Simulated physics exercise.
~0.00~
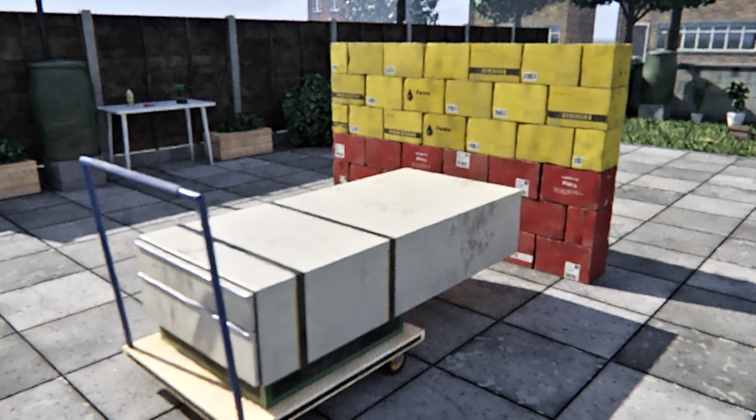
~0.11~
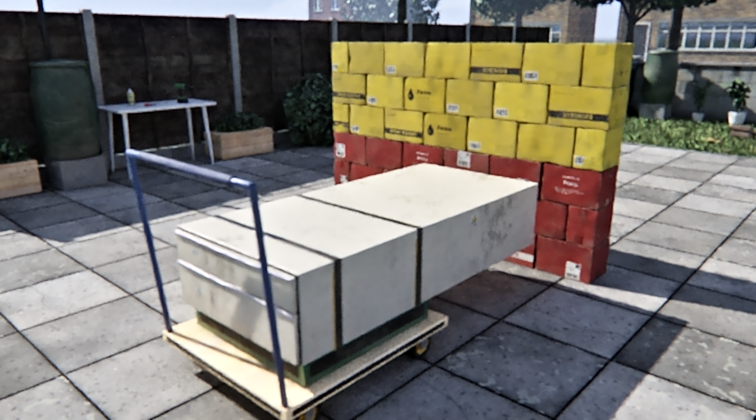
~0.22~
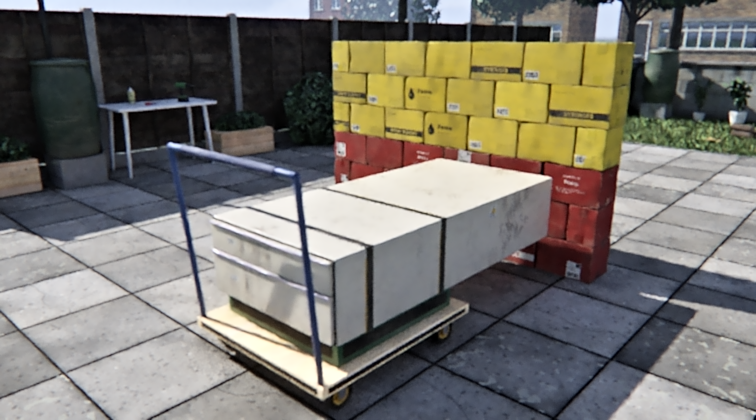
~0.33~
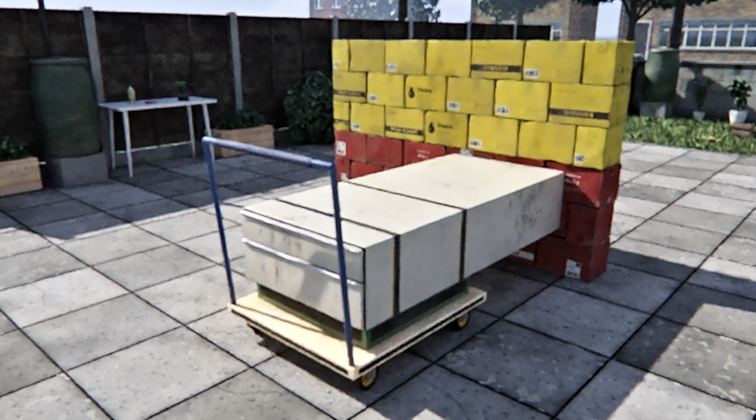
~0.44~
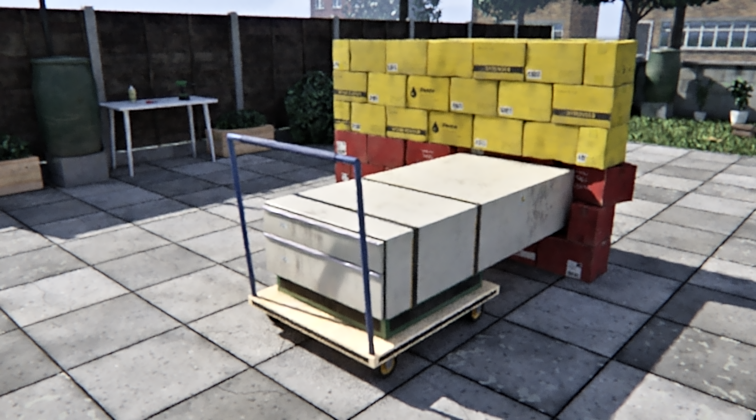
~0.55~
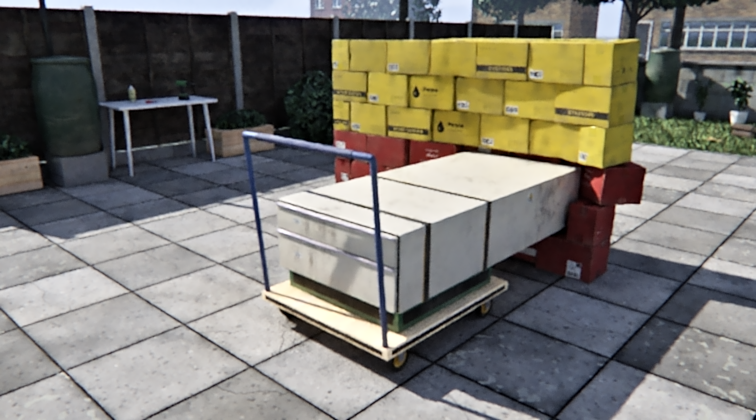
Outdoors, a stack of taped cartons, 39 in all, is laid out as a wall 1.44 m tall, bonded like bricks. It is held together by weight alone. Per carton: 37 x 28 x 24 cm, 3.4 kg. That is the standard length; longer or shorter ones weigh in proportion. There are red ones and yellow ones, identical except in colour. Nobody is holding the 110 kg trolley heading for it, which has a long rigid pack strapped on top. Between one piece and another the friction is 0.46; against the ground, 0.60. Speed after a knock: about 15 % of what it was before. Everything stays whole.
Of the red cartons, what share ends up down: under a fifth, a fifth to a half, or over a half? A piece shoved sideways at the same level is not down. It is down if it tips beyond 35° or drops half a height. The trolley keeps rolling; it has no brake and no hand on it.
A fifth to a half.
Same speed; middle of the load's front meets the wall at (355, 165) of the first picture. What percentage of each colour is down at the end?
For red it's 30 per cent, for yellow 60 per cent.
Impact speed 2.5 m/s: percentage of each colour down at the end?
Red 40%, yellow 40%.
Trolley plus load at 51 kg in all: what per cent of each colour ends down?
The split would be red 0, then yellow 0 per cent.
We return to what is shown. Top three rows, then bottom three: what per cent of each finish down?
From above it's 80%, from below it's 40%.
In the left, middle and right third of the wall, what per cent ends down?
Per cent - left 20, middle 80, right 80.
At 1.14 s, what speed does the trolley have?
It is moving at around 0.2 m/s.
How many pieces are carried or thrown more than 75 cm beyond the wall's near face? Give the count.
About 18 pieces.
Around 1.14 s, load 41 cm past the wall's line, still rolling; 3 of the 19 red cartons down (5 of 39 in all colours); top red carton unmoved; top yellow carton tipped 15°.
Around 1.74 s, load 46 cm past the wall's line, stopped; 7 of the 19 red cartons down (23 of 39 in all colours); top red carton unmoved; top yellow carton tipped 69°, 83 cm lower.
Finally (3.6 s), load 47 cm past the wall's line, stopped; 7 of the 19 red cartons down (23 of 39 in all colours); top red carton unmoved; top yellow carton upside down. That is 37 per cent. Seen by the last camera, middles, top red carton near (396, 149), top yellow carton near (424, 161).
